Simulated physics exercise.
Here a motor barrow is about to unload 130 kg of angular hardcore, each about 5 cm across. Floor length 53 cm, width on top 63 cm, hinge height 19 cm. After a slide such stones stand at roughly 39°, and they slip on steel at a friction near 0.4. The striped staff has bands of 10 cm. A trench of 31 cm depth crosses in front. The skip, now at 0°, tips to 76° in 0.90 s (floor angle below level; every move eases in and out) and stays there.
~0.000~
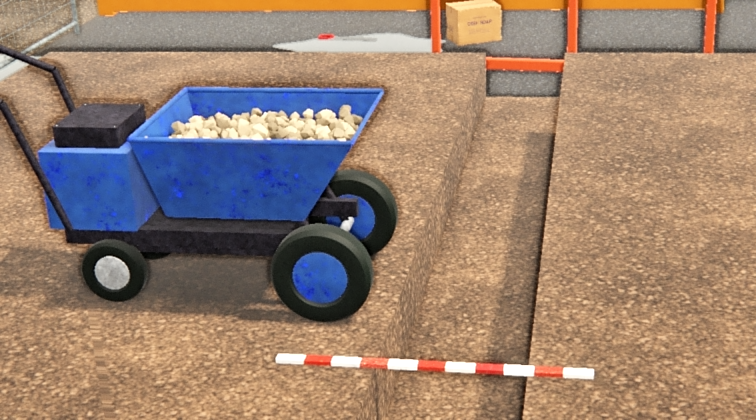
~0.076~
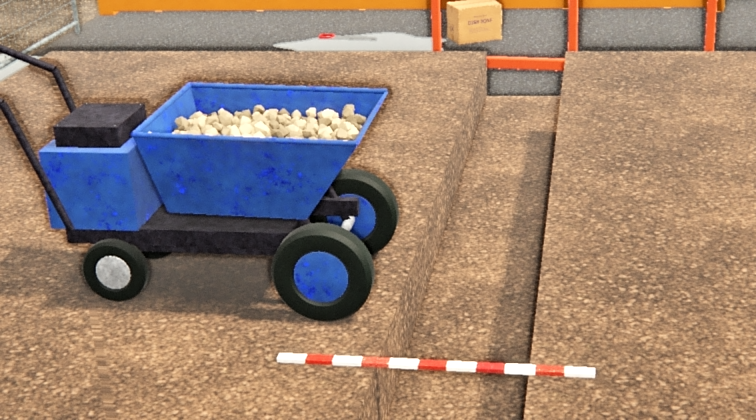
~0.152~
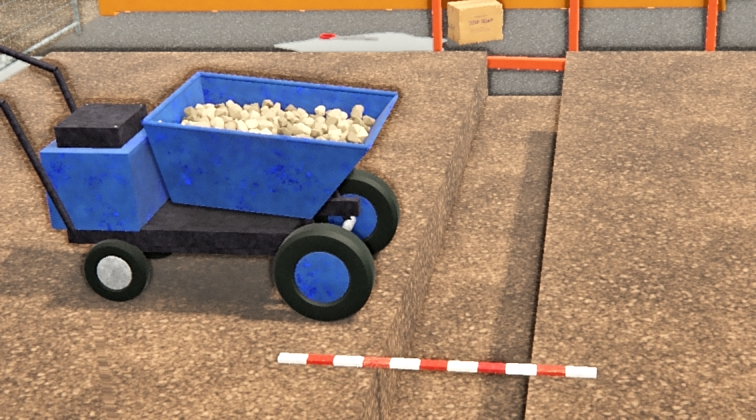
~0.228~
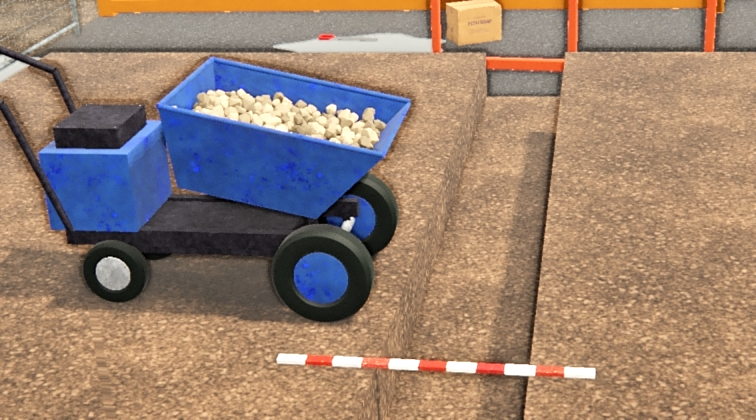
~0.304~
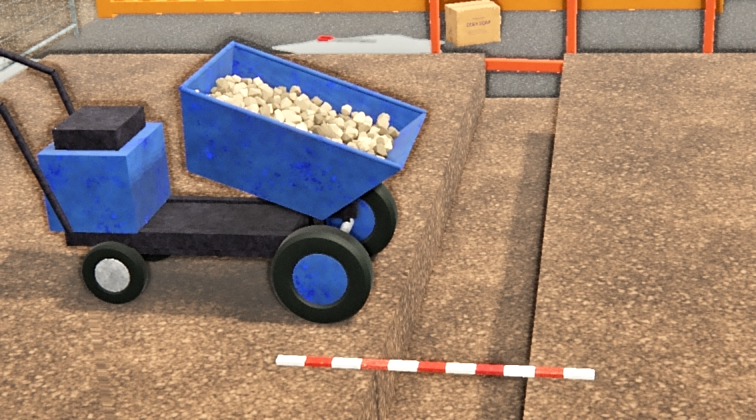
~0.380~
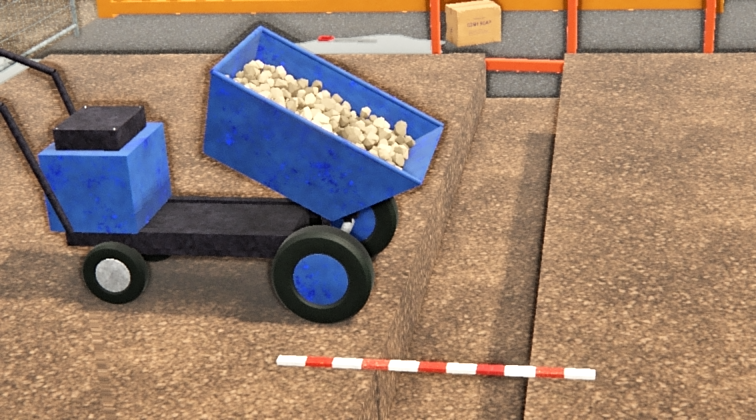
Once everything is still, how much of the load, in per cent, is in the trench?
About 72 per cent.
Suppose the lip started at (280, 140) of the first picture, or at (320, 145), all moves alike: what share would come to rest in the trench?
First some 95, then 90 per cent.
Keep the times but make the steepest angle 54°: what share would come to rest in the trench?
It would be near 10 per cent.
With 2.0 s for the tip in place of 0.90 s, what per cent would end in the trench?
It would be near 80 per cent.
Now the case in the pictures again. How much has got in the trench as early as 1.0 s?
About 15 per cent by then.
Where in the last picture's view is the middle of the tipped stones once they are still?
Near (511, 339).
After 0.7 s the floor is at 65°; 100 % in the skip; the foremost stones are at (464, 226).
After 1.0 s the floor is at 76°; 74 % in the skip, 17 % in the trench, 8 % past the trench; the foremost stones are at (579, 299).
After 1.4 s the floor is at 76°; 37 % in the skip, 40 % in the trench, 23 % past the trench; the foremost stones are at (741, 312).
After 3.3 s the floor is at 76°; 5 % in the skip, 72 % in the trench, 23 % past the trench; the foremost stones are past the picture's edge.
